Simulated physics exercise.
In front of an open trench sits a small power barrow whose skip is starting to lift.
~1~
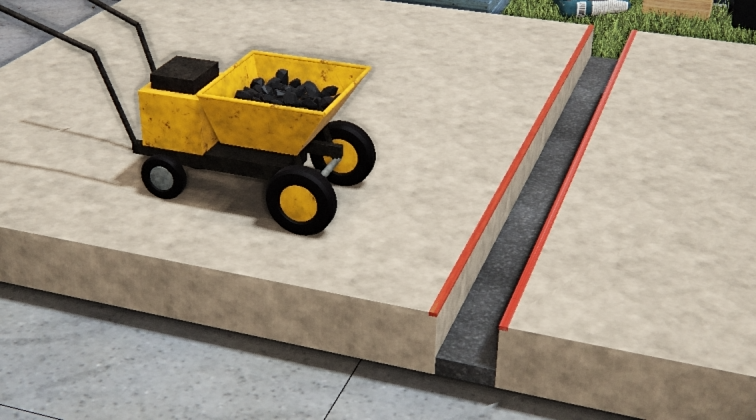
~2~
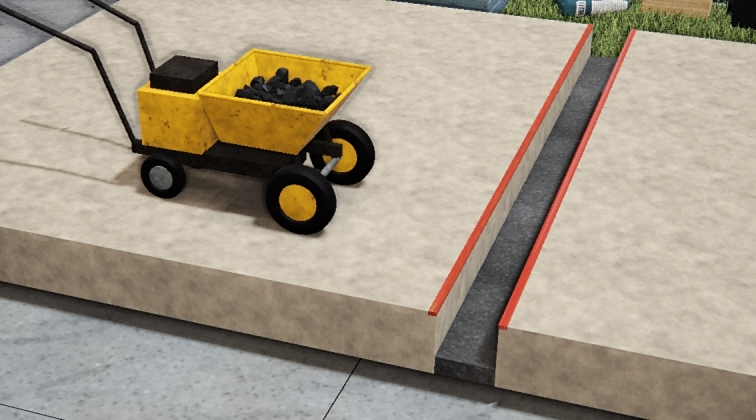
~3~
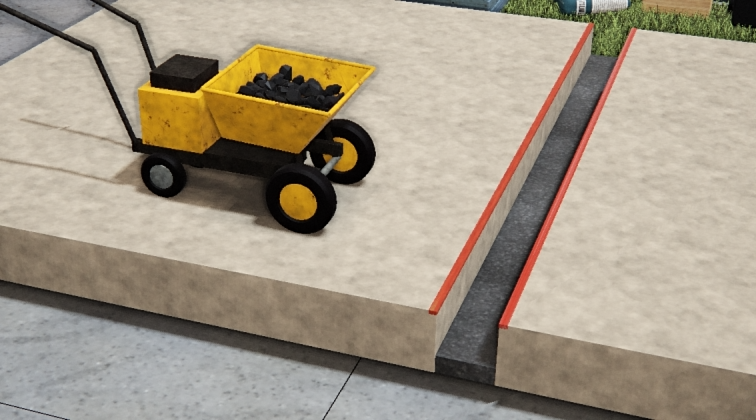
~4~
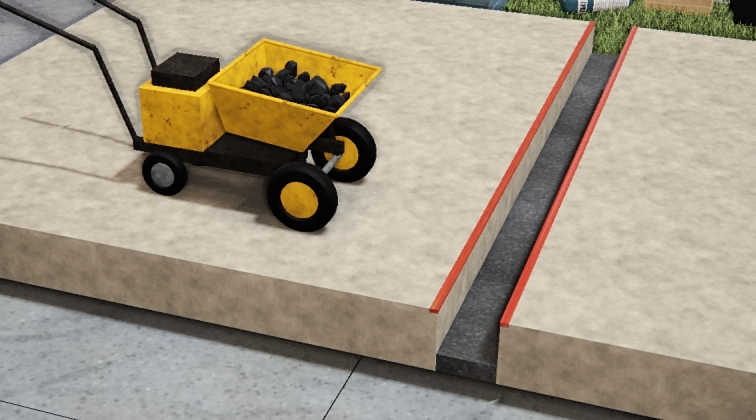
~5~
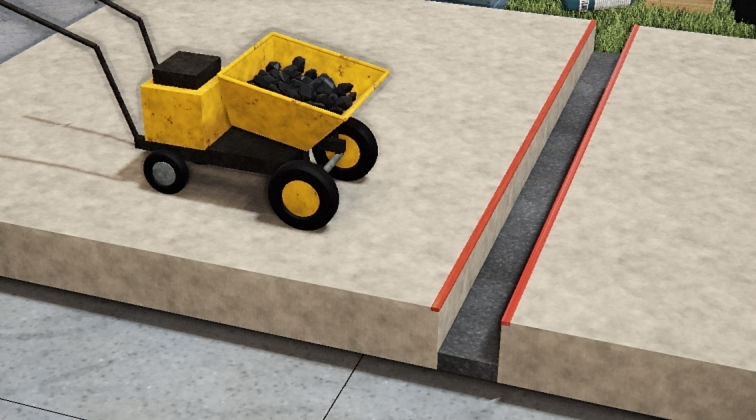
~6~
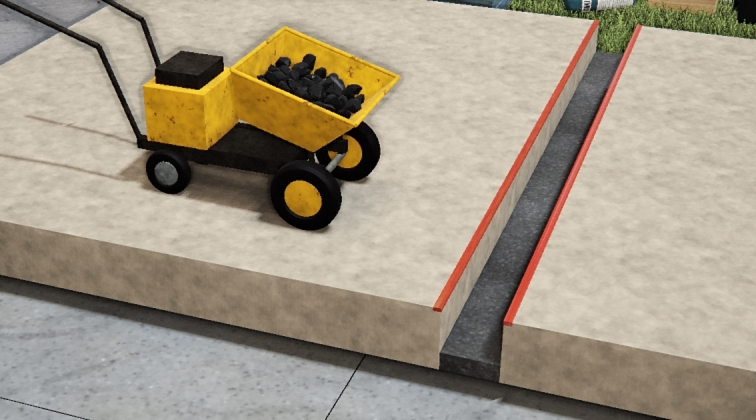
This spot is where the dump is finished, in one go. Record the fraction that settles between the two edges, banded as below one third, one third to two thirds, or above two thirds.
Fraction between edges: Below one third.
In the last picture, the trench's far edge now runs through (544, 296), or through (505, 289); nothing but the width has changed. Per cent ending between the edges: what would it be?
Roughly 20 percent first and 20 percent second.
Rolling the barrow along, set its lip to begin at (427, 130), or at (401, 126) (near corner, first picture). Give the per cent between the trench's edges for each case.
Okay, so the first one ends at 60 % and the second at 100 %.
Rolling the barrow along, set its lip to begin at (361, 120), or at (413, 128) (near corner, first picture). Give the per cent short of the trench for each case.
You'd get 20 in a hundred the first time and 0 in a hundred the second.
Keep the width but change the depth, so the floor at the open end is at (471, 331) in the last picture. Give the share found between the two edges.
Something close to 20 per cent.
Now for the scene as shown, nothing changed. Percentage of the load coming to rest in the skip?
Roughly 20 per cent of the load.
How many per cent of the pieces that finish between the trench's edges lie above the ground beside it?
Estimate: Near 0 per cent.
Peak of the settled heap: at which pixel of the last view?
Top at rest: Roughly (442, 201).
Shortly afterwards, skip tipped steeply; the whole lot in the skip.
Next, skip tipped right over; the bulk in the skip; a little short of the trench.
Some moments later, skip tipped right over; near a quarter in the skip; near two thirds short of the trench; a little in or heaped over the trench.
In the end, skip tipped right over; near a quarter in the skip; near two thirds short of the trench; a little in or heaped over the trench; none at all beyond it.
